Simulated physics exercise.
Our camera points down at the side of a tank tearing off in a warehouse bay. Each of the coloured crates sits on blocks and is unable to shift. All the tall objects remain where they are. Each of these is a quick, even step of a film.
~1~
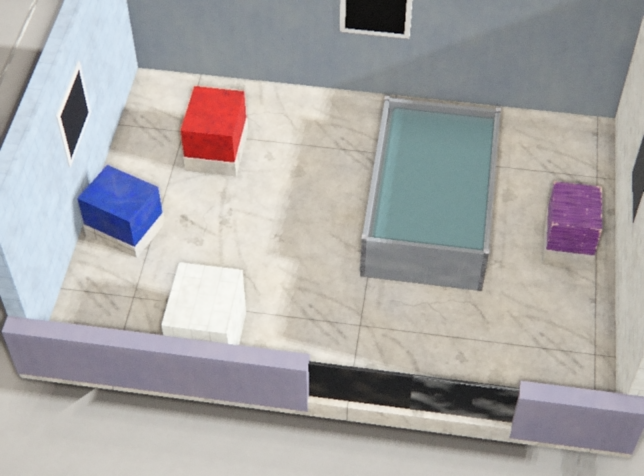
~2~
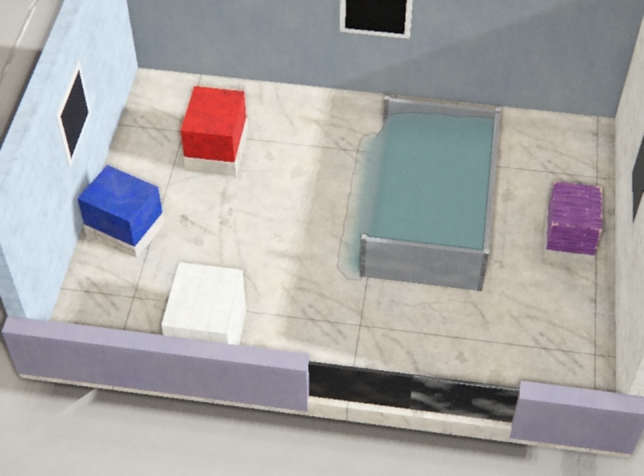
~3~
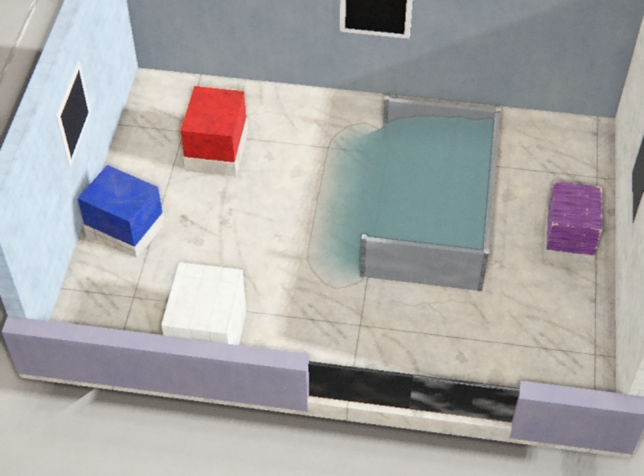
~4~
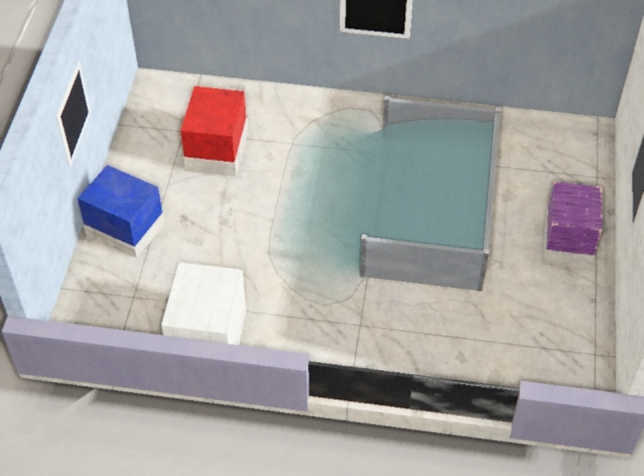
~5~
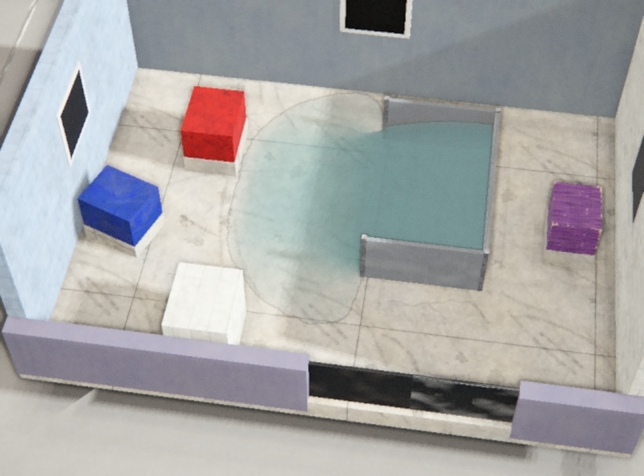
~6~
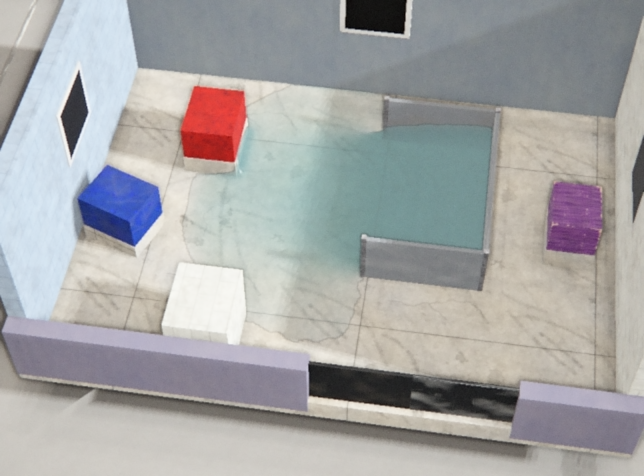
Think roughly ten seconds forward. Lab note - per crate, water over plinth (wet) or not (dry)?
Red crate: Wet; blue crate: Wet; purple crate: Dry.
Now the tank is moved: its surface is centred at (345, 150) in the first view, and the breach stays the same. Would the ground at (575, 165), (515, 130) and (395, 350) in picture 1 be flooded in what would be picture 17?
Results in order - left untouched, left untouched, left untouched.
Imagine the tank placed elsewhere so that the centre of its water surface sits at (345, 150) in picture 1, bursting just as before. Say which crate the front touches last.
Purple crate.
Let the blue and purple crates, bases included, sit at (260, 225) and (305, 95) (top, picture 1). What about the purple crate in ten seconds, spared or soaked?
As far as I can tell, the purple crate is flooded.
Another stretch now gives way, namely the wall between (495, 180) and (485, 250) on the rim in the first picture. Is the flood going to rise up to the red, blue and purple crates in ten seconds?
I'd say the red crate stays clear, while the blue crate stays clear and the purple crate is overrun.
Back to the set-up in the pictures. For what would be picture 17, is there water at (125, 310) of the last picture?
Lab note: Spot reads soaked.
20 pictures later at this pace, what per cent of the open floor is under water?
Estimate: Some 60 in a hundred.
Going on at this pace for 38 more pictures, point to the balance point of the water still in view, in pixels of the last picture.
Estimate: (271, 216).
A moment on, water covers 45 % of the floor; the red crate water round its plinth, the blue crate water round its plinth, the purple crate not reached.
Next, water covers 50 % of the floor; the red crate water round its plinth, the blue crate water round its plinth, the purple crate not reached.
Then, water covers 60 % of the floor; the red crate water round its plinth, the blue crate water round its plinth, the purple crate not reached.
Later, water covers 85 % of the floor; the red crate water round its plinth, the blue crate water round its plinth, the purple crate water round its plinth.
In the end, water covers 100 % of the floor; the red crate was topped, the blue crate was topped, the purple crate stayed above the water.
